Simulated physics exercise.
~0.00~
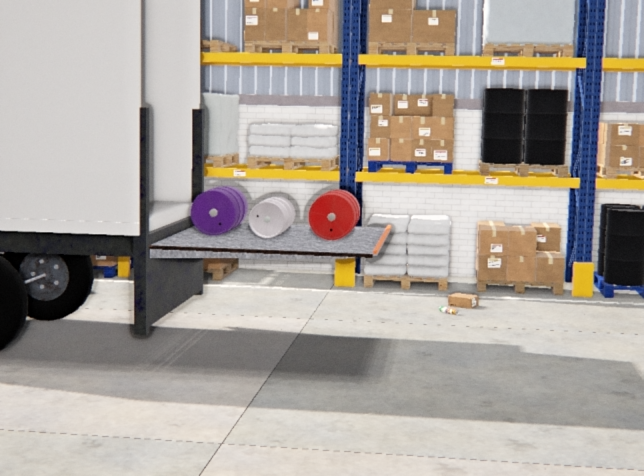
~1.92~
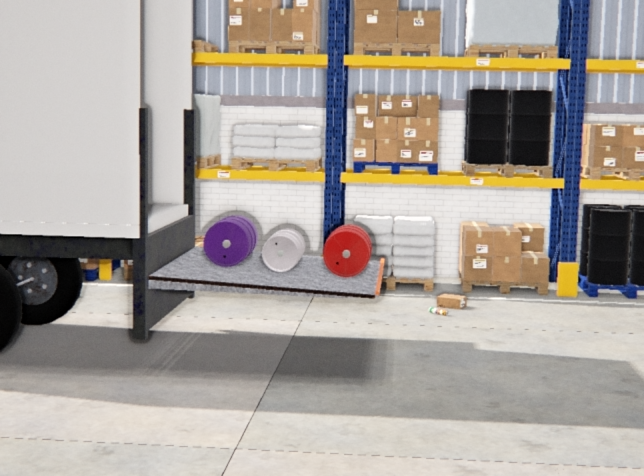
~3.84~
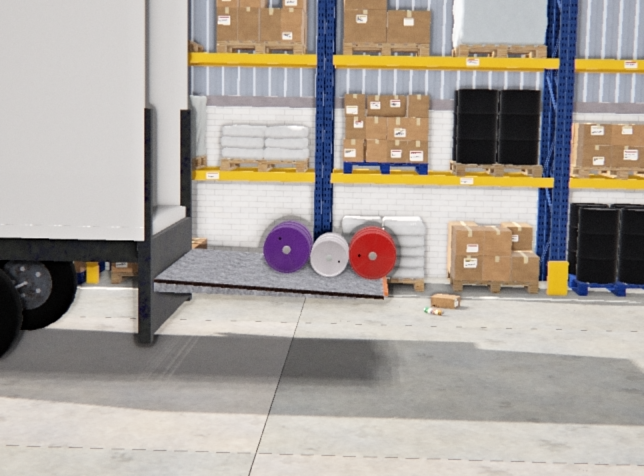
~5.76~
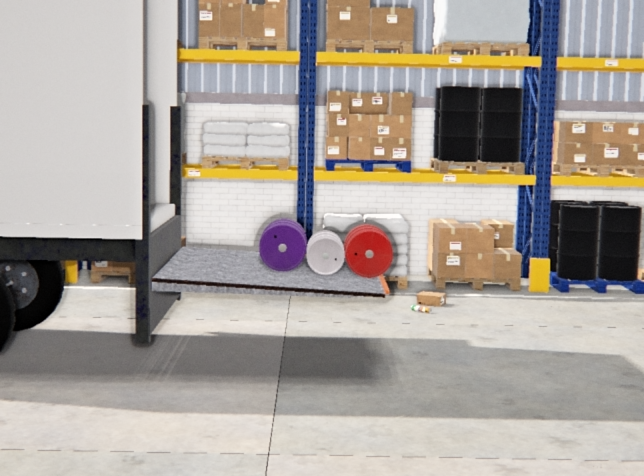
In a warehouse, a truck's tail lift lowering and tilting as purple, white and red drums roll right and bunch at its edge.
